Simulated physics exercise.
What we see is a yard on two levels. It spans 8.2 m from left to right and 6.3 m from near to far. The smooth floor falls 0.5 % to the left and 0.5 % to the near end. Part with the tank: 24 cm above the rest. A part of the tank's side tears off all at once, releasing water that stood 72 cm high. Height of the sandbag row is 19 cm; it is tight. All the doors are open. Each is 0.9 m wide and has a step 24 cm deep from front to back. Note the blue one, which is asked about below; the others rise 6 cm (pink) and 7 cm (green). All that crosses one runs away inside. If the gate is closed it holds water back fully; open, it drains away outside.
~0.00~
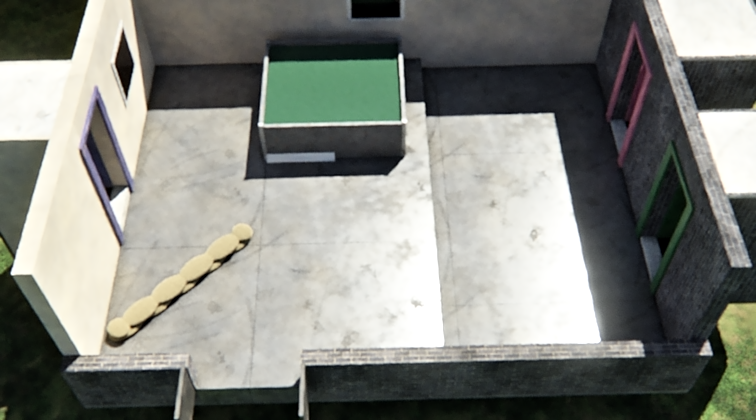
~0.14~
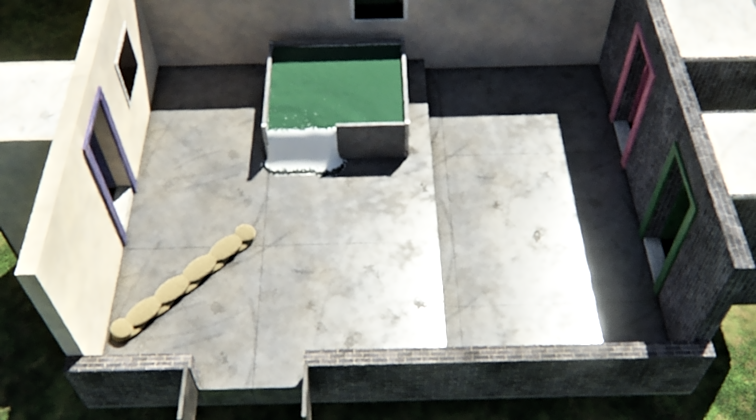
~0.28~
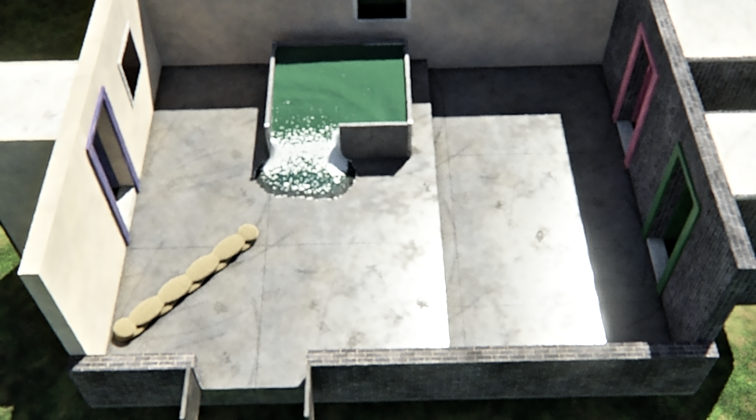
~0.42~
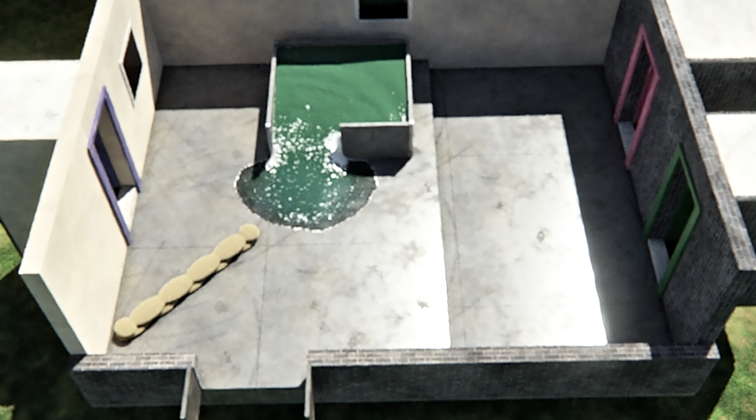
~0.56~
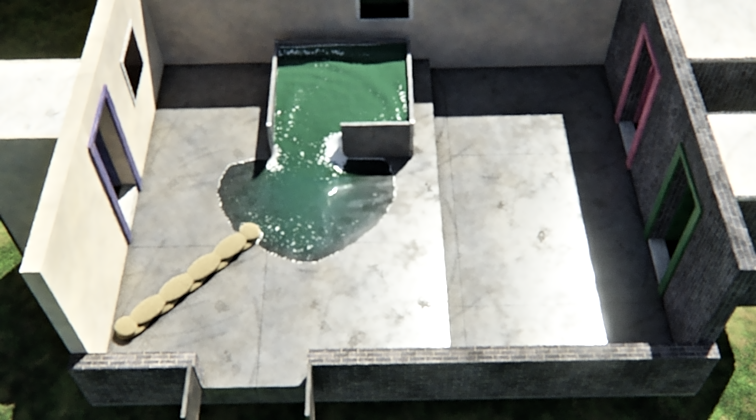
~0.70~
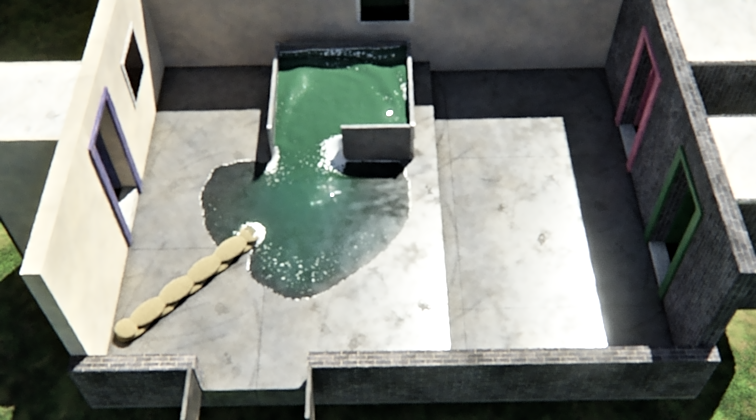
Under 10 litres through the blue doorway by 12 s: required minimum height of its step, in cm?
Roughly 10.5 cm.
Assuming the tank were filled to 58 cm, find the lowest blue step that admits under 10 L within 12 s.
Something near 9.0 cm should do.
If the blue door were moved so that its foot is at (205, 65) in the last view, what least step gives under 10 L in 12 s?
You'd want it roughly 5.5 cm high.
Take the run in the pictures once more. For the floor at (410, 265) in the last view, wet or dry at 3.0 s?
Point status: Inundated.
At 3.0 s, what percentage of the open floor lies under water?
Approximately 40 % of the floor.
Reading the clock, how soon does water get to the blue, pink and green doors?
Blue 1.8 s, pink 6.0 s, green 4.0 s.
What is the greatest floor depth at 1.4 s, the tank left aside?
Max depth: Near 40 cm.
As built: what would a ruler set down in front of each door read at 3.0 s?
Door depths (cm): Blue = 9, pink = 0, green = 0.
After 1.4 s water covers 30 % of the floor, deepest (40 cm) near (295, 167); it has not reached the blue door.
After 3.0 s water covers 40 % of the floor, deepest (32 cm) near (126, 320); 9 cm at the blue door, 0 litres in over its 18 cm step.
After 12.0 s water covers 90 % of the floor, deepest (10 cm) near (456, 77); 6 cm at the blue door, 0 litres in over its 18 cm step.
At the blue door as built, the water arrived by 1.8 s and peaked near 11 cm at 5.8 s.
Run again over the same 12 s with other heights there, 16 litres in over 9.5 cm, 5 litres over 11.5 cm. The limit of 10 litres is kept from about 10.5 cm up.
